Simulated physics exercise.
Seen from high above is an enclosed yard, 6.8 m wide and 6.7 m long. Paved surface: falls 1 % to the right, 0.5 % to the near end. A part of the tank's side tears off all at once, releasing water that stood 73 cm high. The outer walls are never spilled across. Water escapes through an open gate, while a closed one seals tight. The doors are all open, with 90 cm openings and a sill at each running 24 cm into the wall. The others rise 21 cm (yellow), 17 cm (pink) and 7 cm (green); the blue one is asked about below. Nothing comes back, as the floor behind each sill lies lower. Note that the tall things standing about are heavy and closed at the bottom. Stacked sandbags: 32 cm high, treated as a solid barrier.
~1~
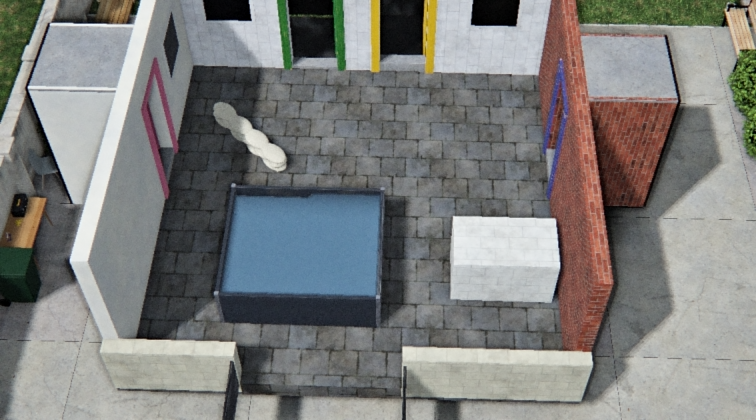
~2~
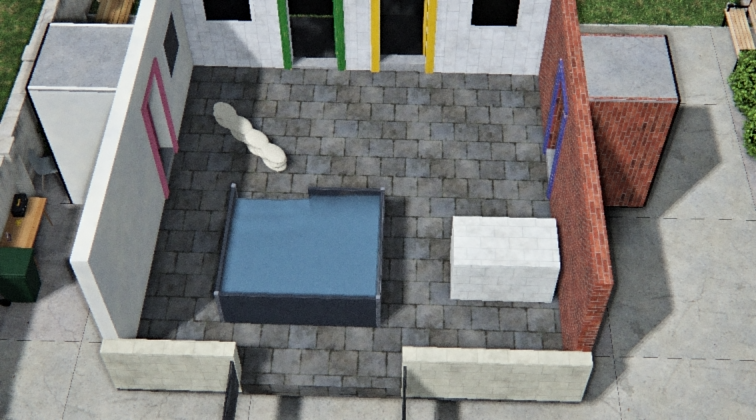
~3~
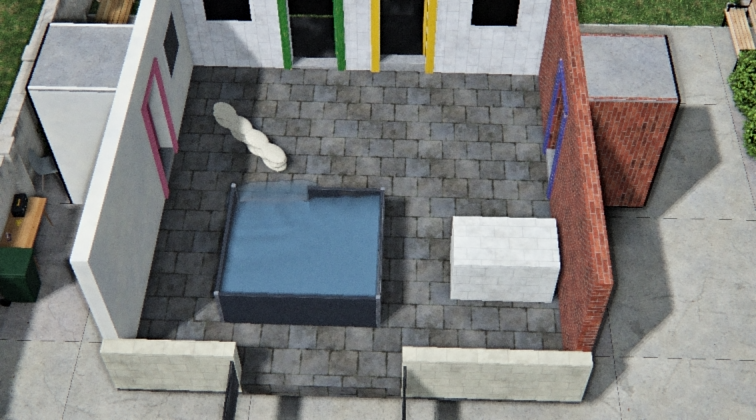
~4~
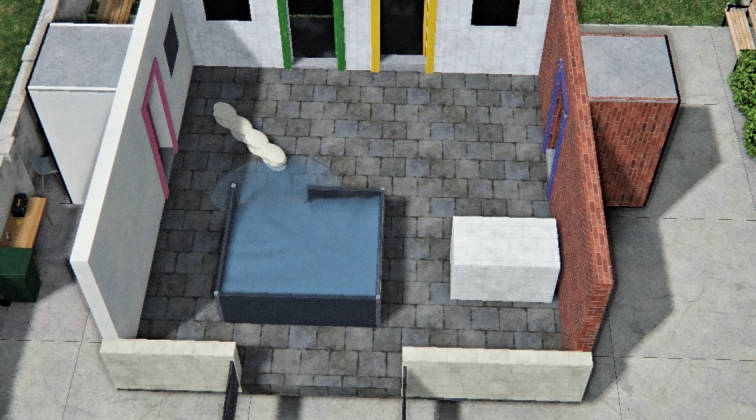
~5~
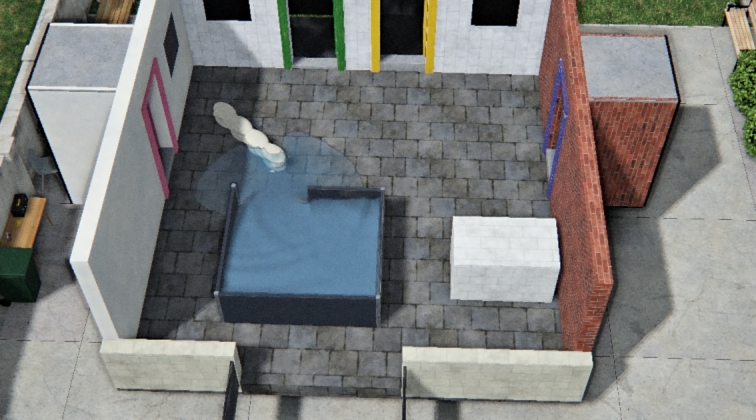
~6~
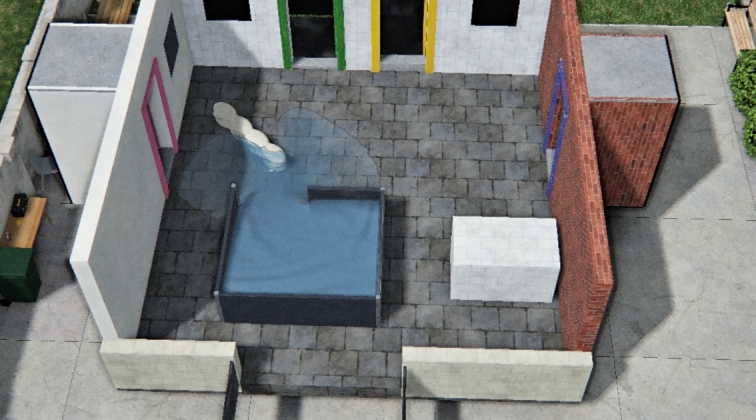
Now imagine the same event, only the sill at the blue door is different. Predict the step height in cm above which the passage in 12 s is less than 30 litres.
About 12 cm of height.
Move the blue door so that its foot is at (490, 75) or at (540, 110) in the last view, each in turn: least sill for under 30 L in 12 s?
First place around 14.0 cm, second around 20 cm.
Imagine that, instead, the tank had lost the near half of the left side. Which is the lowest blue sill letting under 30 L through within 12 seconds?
About 8.5 cm.
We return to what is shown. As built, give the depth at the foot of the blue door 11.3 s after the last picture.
You'd measure close to 14.0 cm there.
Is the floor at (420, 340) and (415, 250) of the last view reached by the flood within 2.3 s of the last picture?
In that order: Dry, dry.
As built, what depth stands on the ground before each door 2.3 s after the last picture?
Centimetres: Yellow = 16, pink = 21, blue = 0, green = 18.
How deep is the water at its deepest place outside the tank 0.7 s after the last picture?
About 46 cm at most.
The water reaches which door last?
Final door: Blue.
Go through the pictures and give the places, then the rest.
In the first frame, still water, 73 cm deep, in the tank at (303, 243); the blue door at (555, 136) is dry.
In the second frame, water pours out on the far side and has run 0.3 m, to a hidden place; about 6 cm deep outside, 73 cm at the back.
In the third frame, the front is at (294, 183), 0.8 m from the gap on the far side; 1.0 m2 of floor is wet, 73 cm left at the back.
In the fourth frame, the gap is on the far side, the front 1.3 m out at (290, 159); the back of the tank holds 73 cm.
In the fifth frame, water pours out on the far side and has run 1.9 m, to (293, 135); about 6 cm deep outside, 72 cm at the back.
In the sixth frame, the gap is on the far side, the front 2.5 m out at (295, 111); the back of the tank holds 65 cm; the blue door at (555, 136), 5.0 m from the gap, is still 3.2 m from the nearest water.
Then, 0.7 s after the last picture water covers 30 % of the floor, deepest (46 cm) near (281, 174); it has not reached the blue door.
Then, 2.3 s after the last picture water covers 50 % of the floor, deepest (36 cm) near (191, 79); it has not reached the blue door.
Then, 11.3 s after the last picture water covers 95 % of the floor, deepest (16 cm) near (389, 243); 14 cm at the blue door, 2 litres in over its 16 cm sill.
At the blue door as built, the water peaked near 16 cm, 7.3 s after the last picture.
Run again over the same 12 s with other heights there, 50 litres in over 10.5 cm, 7 litres over 14.5 cm. The limit of 30 litres is kept from about 12 cm up.
